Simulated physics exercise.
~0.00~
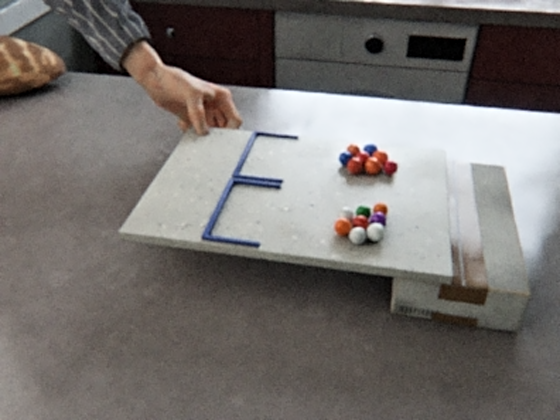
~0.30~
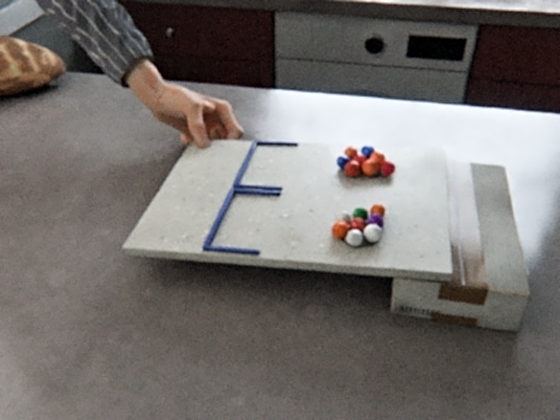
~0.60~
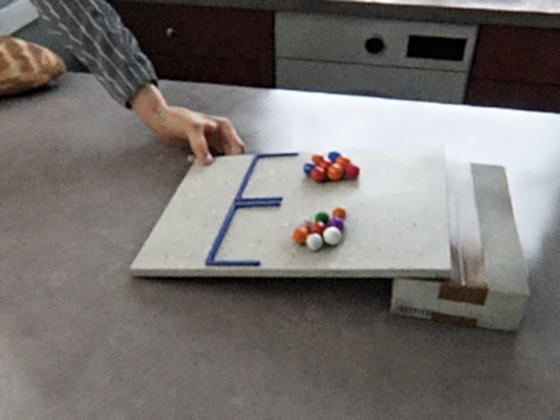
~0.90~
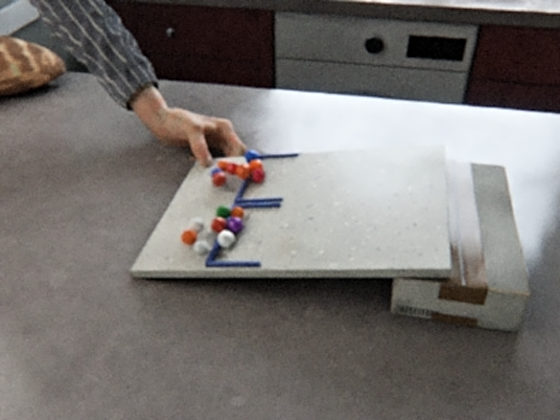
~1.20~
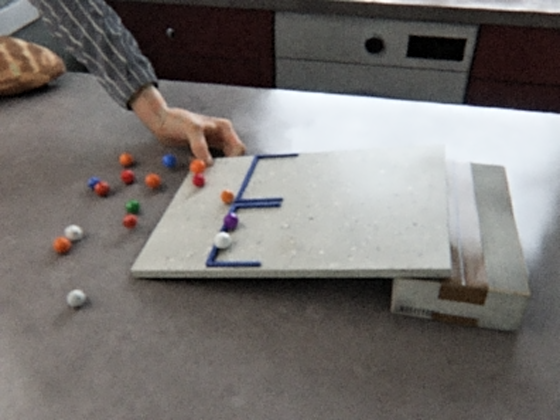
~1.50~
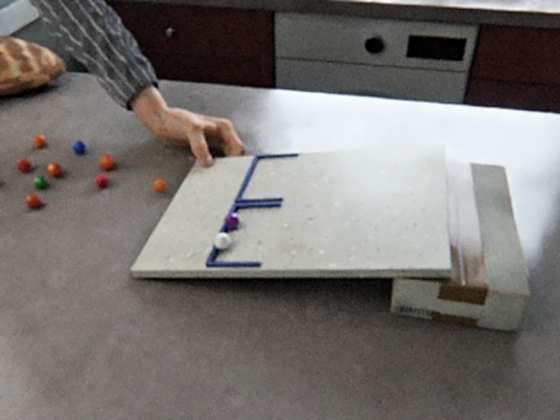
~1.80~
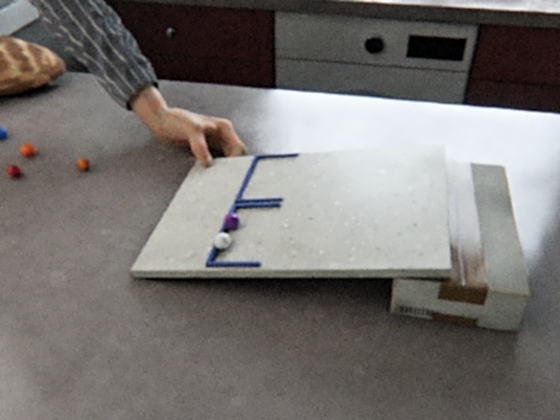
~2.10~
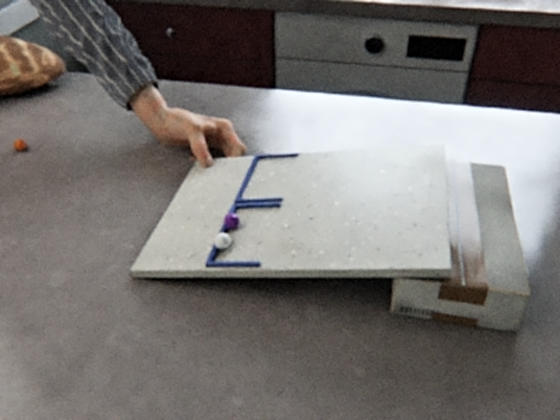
On a kitchen counter, a hand lowers a tilted board and colourful balls roll left past blue strips, leaving two behind.
